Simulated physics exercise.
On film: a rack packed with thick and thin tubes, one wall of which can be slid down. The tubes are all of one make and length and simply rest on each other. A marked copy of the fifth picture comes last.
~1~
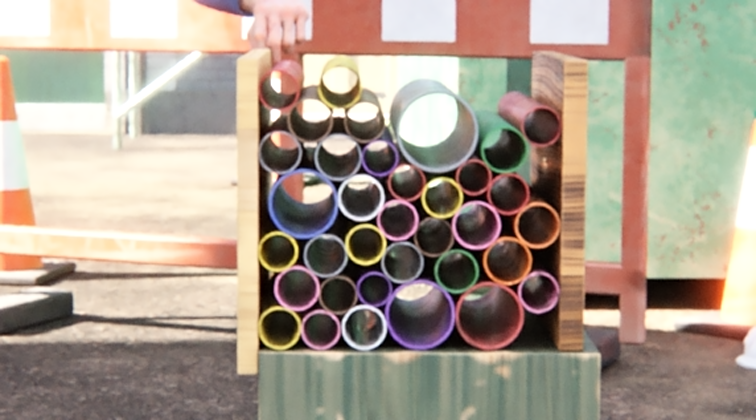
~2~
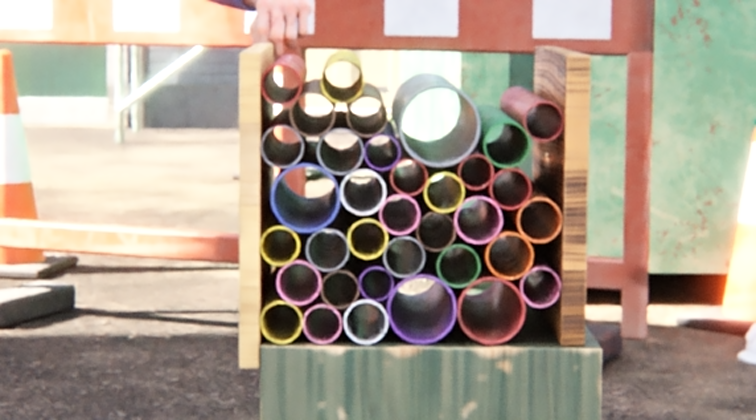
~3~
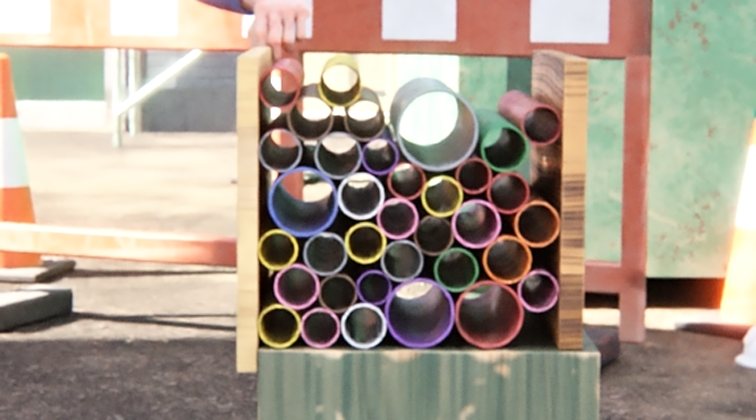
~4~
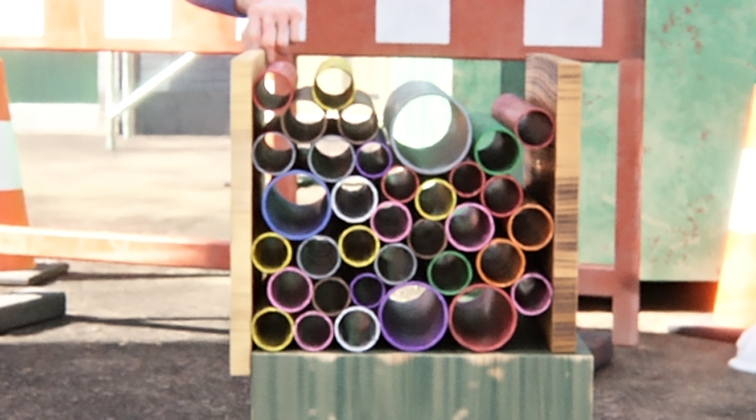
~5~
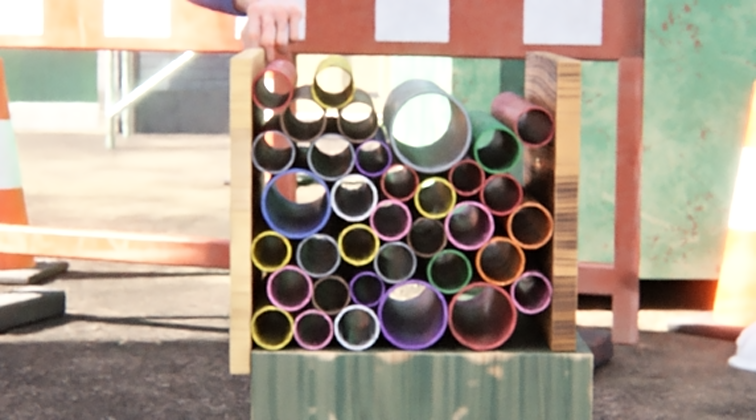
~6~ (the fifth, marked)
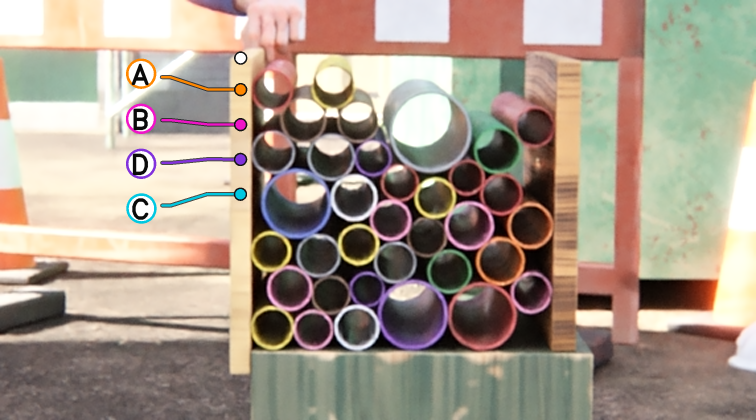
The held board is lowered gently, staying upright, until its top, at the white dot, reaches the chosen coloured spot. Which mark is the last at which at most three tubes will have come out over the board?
No lower than D.
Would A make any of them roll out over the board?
No, at A.
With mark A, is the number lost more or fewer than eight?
Fewer than eight.
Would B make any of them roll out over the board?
At B: No.
On the marked copy, A at (240, 89); B at (240, 125); C at (240, 194); D at (240, 160); the white dot at (241, 58).
Taking D. A third of the way, top of the board (252, 110).
Two thirds of the way, top of the board (251, 159).
When it is over, top of the board (251, 159), one out over the board.
As for the rest, A none out over the board; B none out over the board; C four out over the board.
